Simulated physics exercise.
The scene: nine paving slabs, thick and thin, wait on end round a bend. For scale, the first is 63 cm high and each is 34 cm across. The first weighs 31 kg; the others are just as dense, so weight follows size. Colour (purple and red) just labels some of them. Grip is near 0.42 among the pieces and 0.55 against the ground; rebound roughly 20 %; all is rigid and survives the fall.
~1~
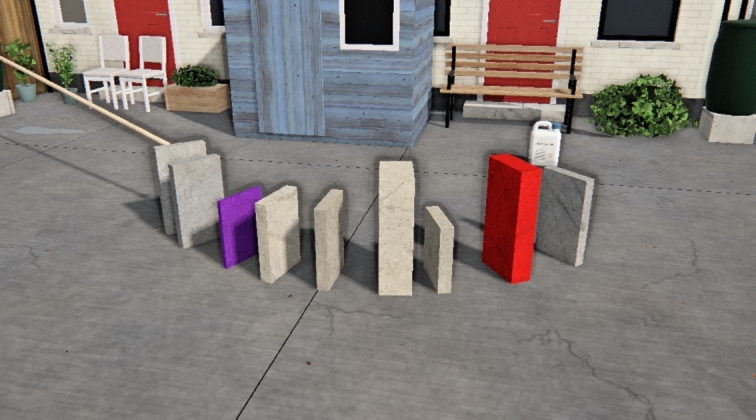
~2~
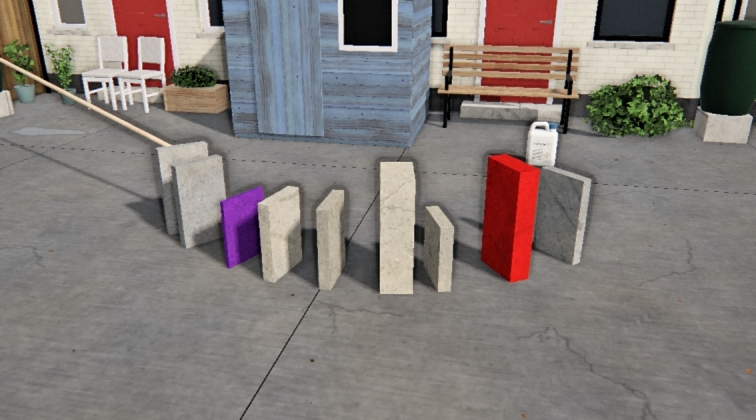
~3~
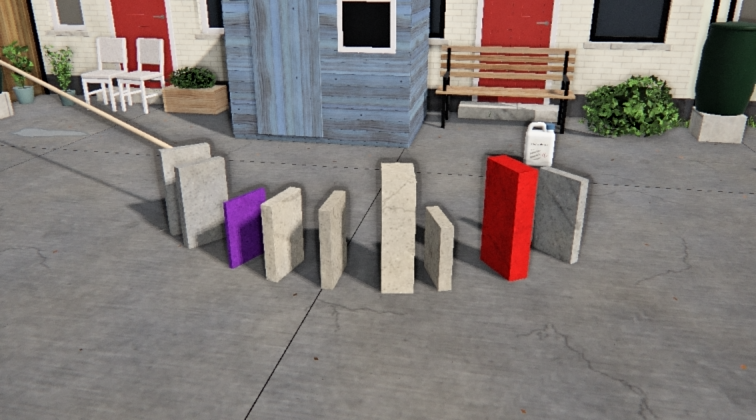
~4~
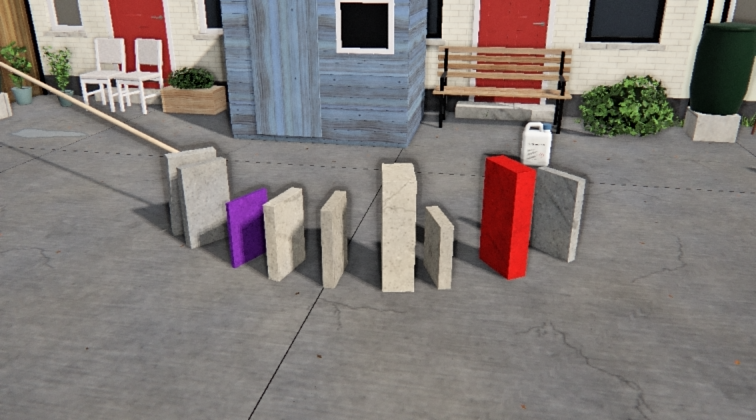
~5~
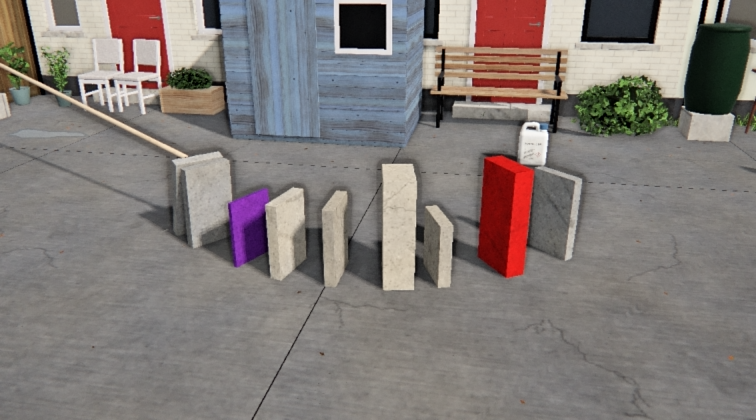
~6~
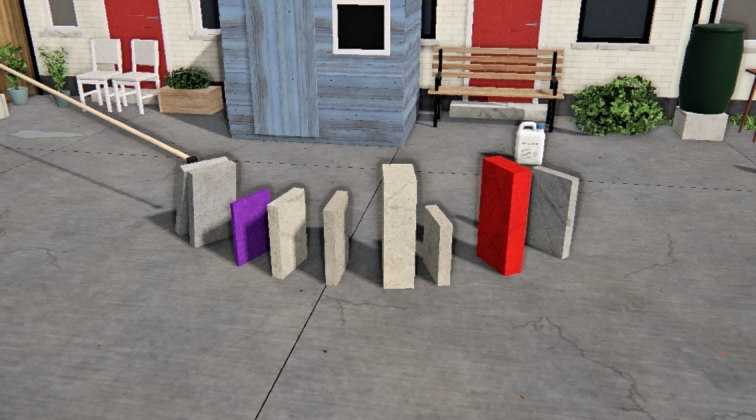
A pole moves in from the left and tilts the first gray slab against the next.
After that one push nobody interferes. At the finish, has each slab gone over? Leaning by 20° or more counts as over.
Outcome: No, some stay up.
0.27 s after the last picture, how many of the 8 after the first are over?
By then 1.
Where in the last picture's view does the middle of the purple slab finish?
Around (274, 252).
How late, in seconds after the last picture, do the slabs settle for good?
At about 1.0 s.
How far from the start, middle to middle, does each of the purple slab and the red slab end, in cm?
Purple 20, red 0.
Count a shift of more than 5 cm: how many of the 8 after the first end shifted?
Shifted: 4.
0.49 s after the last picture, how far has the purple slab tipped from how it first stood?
Roughly 50°.
Then, 0.27 s after the last picture, 1 of the 8 other slabs over; purple slab leaning 5°.
Then, 0.49 s after the last picture, 3 of the 8 other slabs over; purple slab leaning 55°.
At rest, 4 of the 8 other slabs over; purple slab leaning 67°; red slab unmoved. Four left standing. As the last picture would show them, middles, purple slab near (274, 252), red slab near (502, 216).
